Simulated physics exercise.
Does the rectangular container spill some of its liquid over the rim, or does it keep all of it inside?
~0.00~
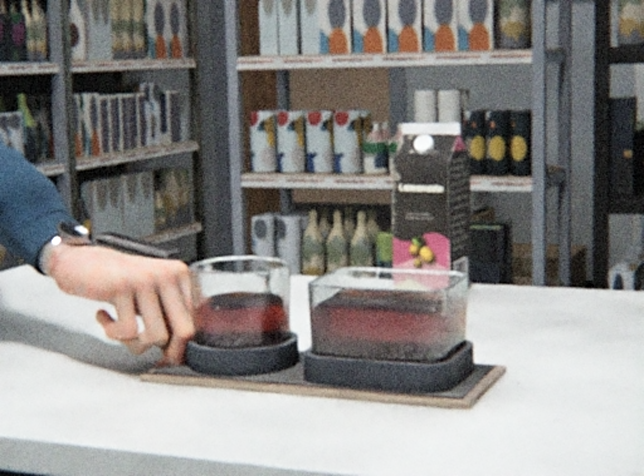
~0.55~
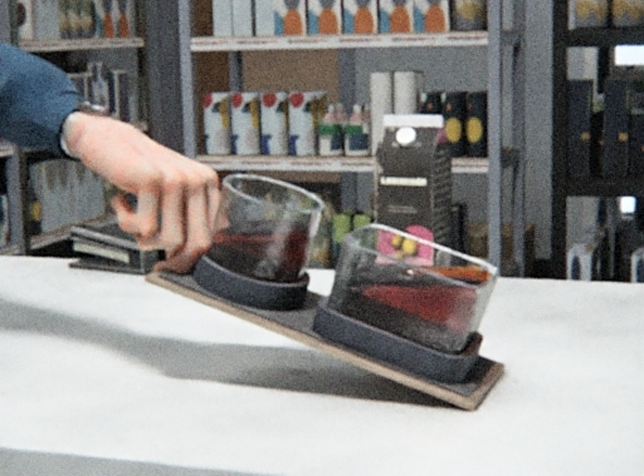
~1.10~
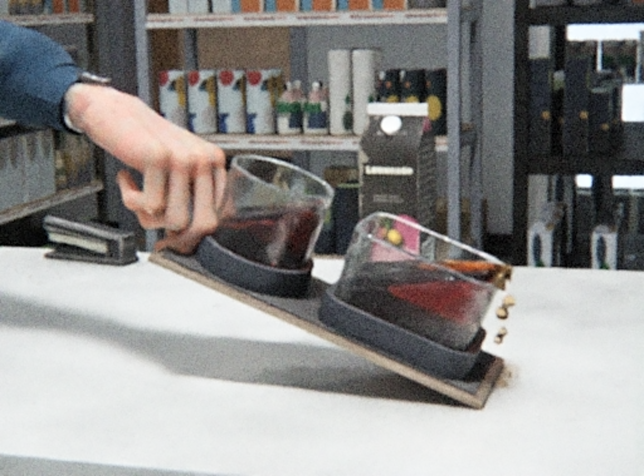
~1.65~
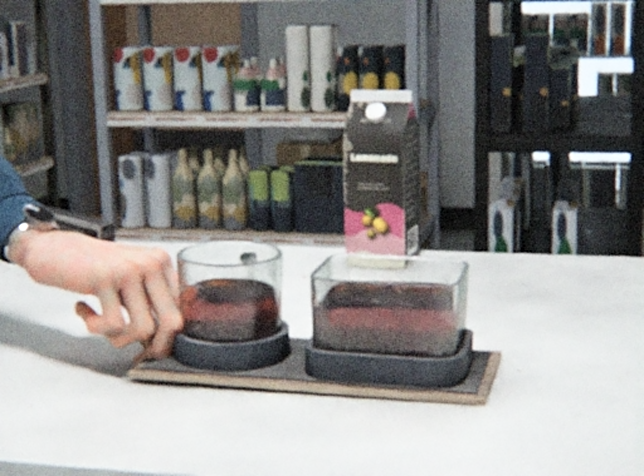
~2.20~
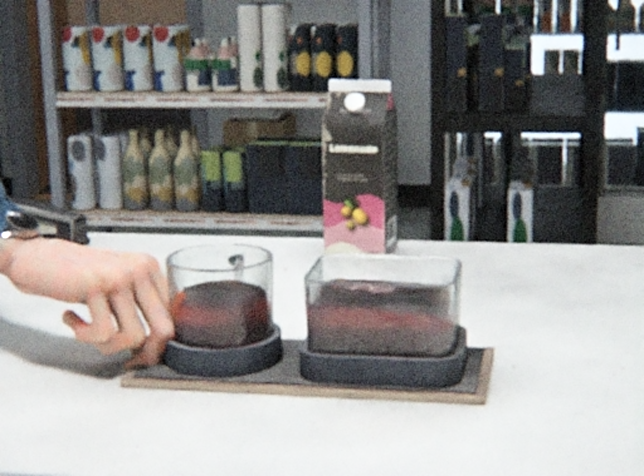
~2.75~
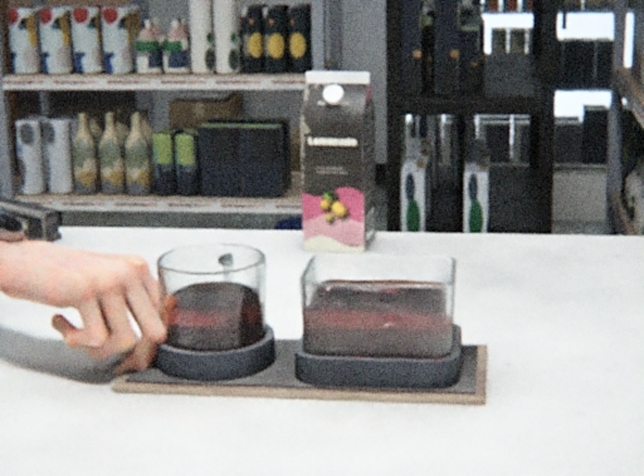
It spills some of its liquid, with drops falling past its right rim while the tray is tilted.
